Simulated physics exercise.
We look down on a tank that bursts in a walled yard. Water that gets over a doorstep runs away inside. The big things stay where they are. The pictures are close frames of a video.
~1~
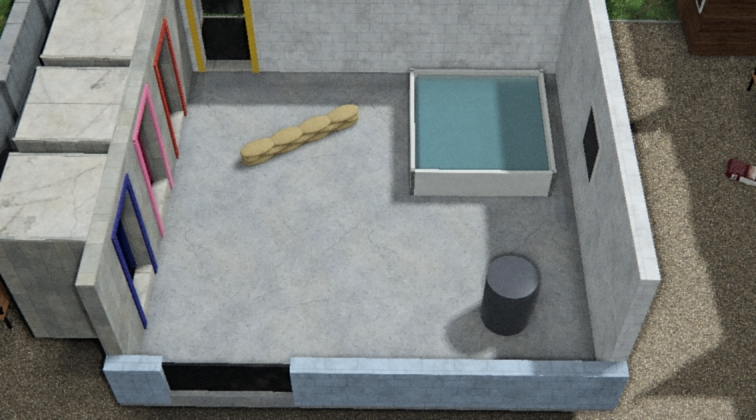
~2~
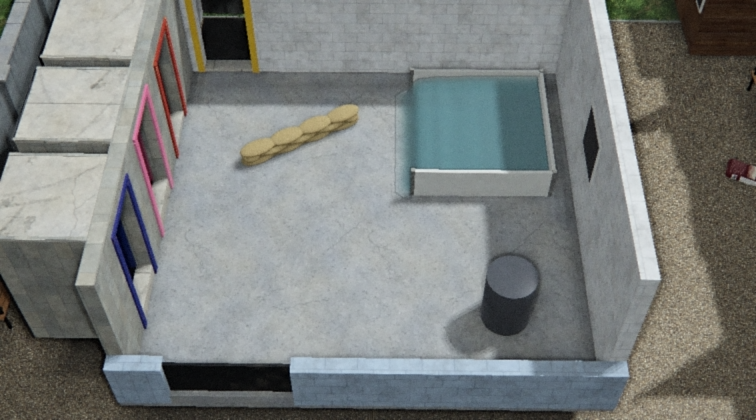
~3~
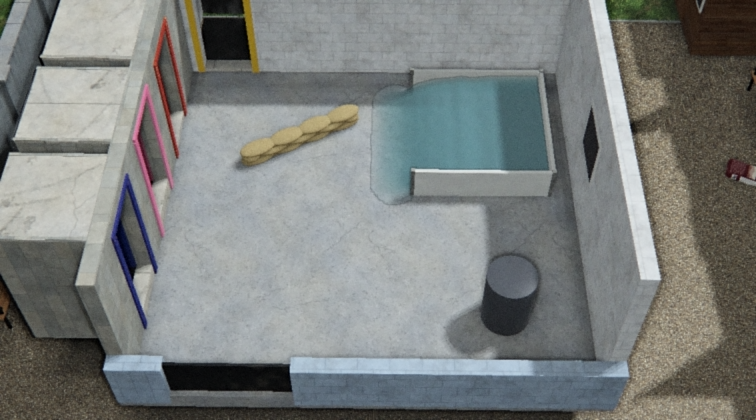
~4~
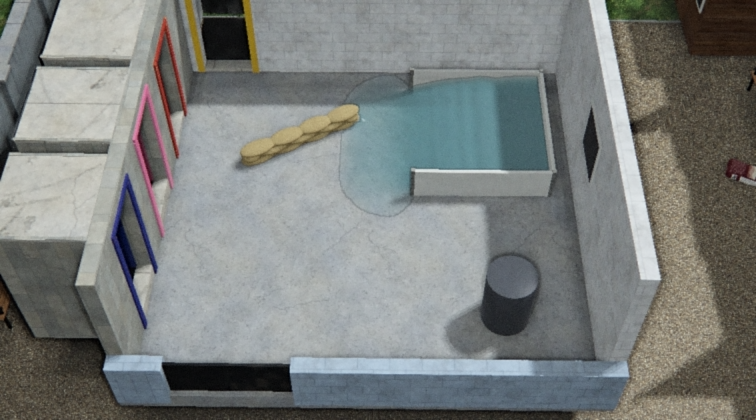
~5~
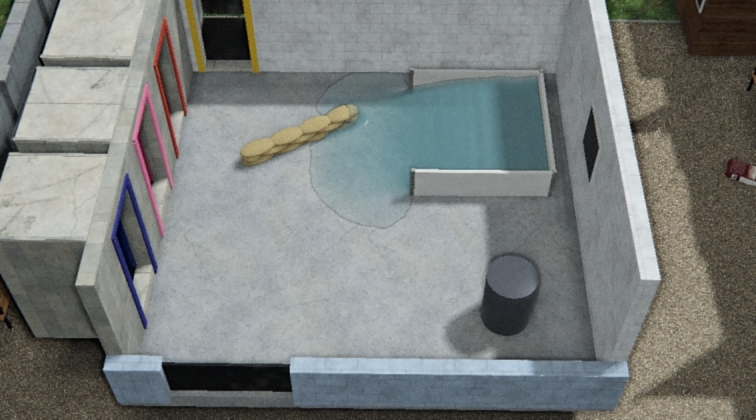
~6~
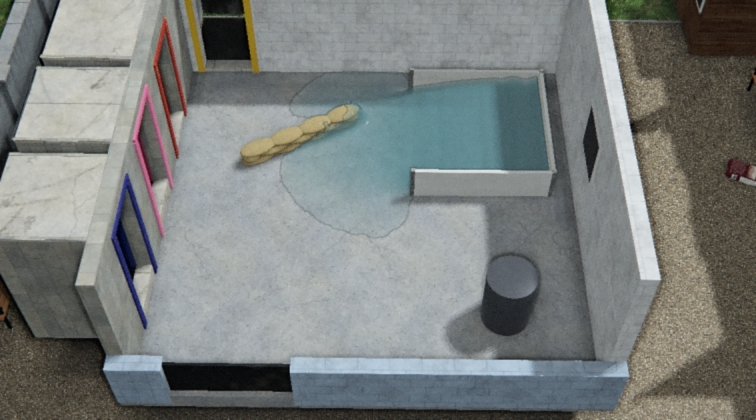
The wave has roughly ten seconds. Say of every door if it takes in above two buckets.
The pink door admits no more than that; the red door admits no more than that; the yellow door lets in a lot; the blue door admits no more than that.
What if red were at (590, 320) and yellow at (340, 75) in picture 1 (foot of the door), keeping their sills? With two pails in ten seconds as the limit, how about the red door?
In short: Red door takes less.
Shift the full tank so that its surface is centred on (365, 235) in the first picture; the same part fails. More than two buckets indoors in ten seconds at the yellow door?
My reading: The yellow one passes that mark.
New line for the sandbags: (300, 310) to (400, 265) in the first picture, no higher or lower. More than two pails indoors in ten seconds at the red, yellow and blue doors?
Then: Red door floods; yellow door is over; blue door is under.
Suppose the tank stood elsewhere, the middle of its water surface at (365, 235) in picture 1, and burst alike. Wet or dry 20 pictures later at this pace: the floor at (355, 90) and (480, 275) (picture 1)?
In turn: Dry, clear.
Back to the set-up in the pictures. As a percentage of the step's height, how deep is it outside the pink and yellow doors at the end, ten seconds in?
About 30 and 90 per cent.
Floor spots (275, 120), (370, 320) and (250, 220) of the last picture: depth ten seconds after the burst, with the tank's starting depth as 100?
About 8, 14 and 16 per cent.
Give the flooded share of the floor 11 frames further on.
Some 40 per cent.
A moment on, water covers 30 % of the floor; the pink door not reached, the red door not reached, the yellow door wet at the sill, nothing in, the blue door not reached.
Next, water covers 40 % of the floor; the pink door wet at the sill, nothing in, the red door not reached, the yellow door wet at the sill, nothing in, the blue door wet at the sill, nothing in.
Then, water covers 55 % of the floor; the pink door wet at the sill, nothing in, the red door under two buckets in, the yellow door under two buckets in, the blue door wet at the sill, nothing in.
Later, water covers 80 % of the floor; the pink door wet at the sill, nothing in, the red door under two buckets in, the yellow door over two buckets in, the blue door wet at the sill, nothing in.
In the end, water covers 95 % of the floor; the pink door wet at the sill, nothing in, the red door under two buckets in, the yellow door over two buckets in, the blue door wet at the sill, nothing in.
